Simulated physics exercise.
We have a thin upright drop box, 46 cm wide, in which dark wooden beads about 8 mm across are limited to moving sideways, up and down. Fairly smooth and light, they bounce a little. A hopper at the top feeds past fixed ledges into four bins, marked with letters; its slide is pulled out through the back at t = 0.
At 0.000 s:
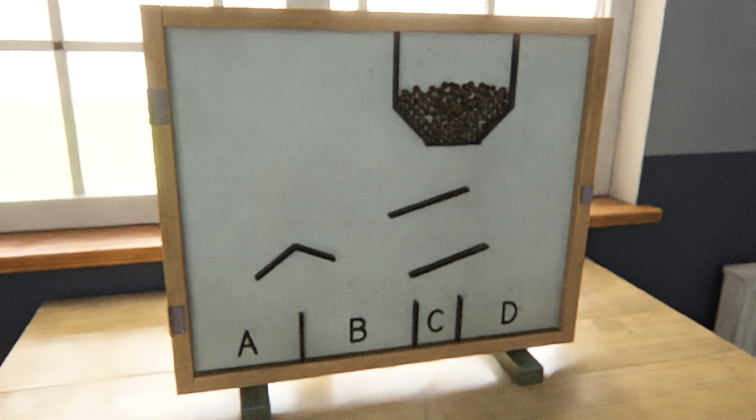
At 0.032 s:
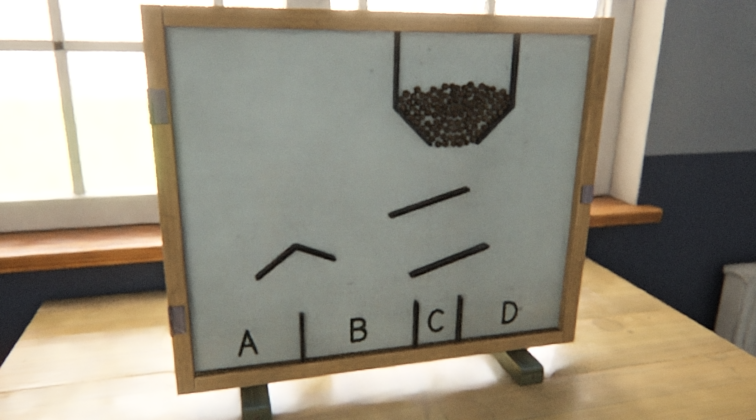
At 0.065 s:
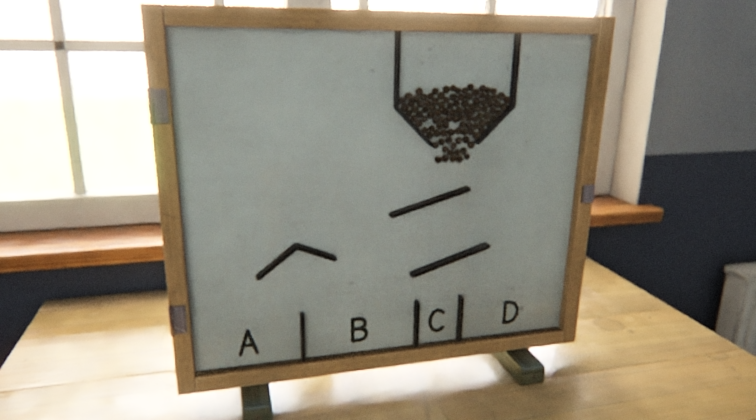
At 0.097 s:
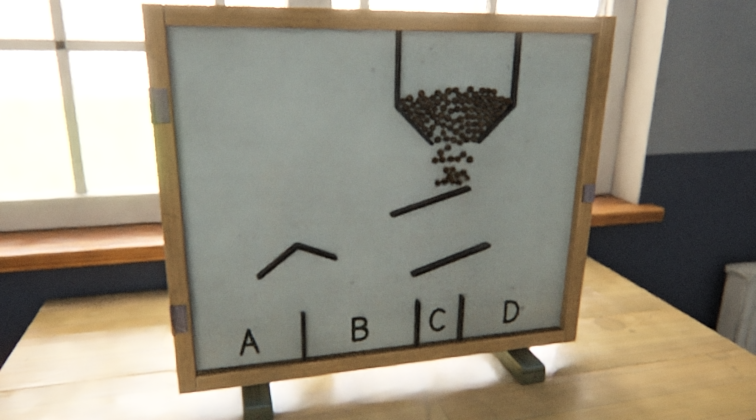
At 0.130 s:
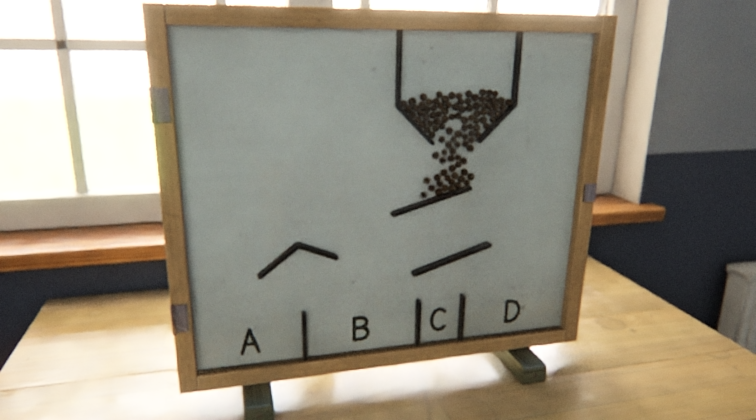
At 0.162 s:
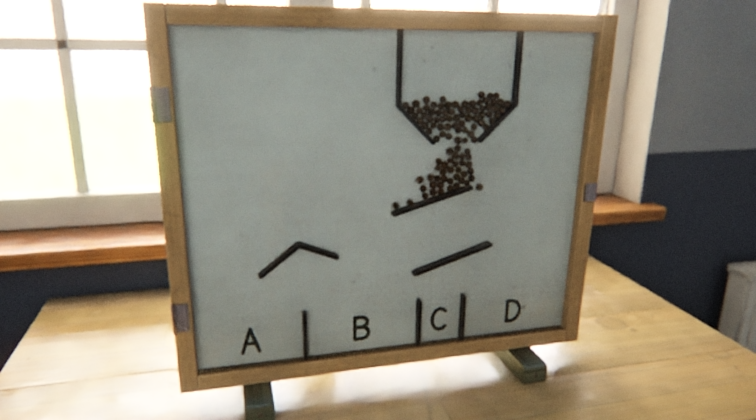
On a wooden table by a window, a framed upright board held a hopper of dark beads, which began dropping through its bottom opening, piled onto the slanted ledge below, and slid down it leftward.
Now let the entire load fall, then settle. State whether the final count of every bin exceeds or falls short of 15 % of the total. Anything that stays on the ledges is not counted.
A: Falls short; B: Exceeds it; C: Falls short; D: Exceeds it.
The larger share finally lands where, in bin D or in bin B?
The answer is bin B.
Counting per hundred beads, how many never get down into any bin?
About 0 per cent.
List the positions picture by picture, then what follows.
The first picture shows gate shut, about 100 beads in the hopper; its mouth (429, 144) to (476, 143); A (247, 343), B (359, 330), C (436, 321), D (510, 312).
In the second picture, 3 out; lowest bead (460, 144).
In the third picture, 12 out; lowest bead (459, 159).
In the fourth picture, 19 out; lowest bead (459, 183).
In the fifth picture, 30 out; lowest bead (424, 195).
In the sixth picture, 38 out; lowest bead (396, 205); ledges slope (394, 214) to (470, 187), slope (415, 273) to (489, 244), roof (261, 275) to (337, 257).
After 0.24 s, 60 % have left the hopper; down in the bins, nothing yet.
After 0.34 s, 95 % have left the hopper; down in the bins, D 5 %.
After 0.55 s, 100 % have left the hopper; down in the bins, B 25 %, D 20 %.
All still by 1.6 s, A 0 %, B 75 %, C 0 %, D 25 %.
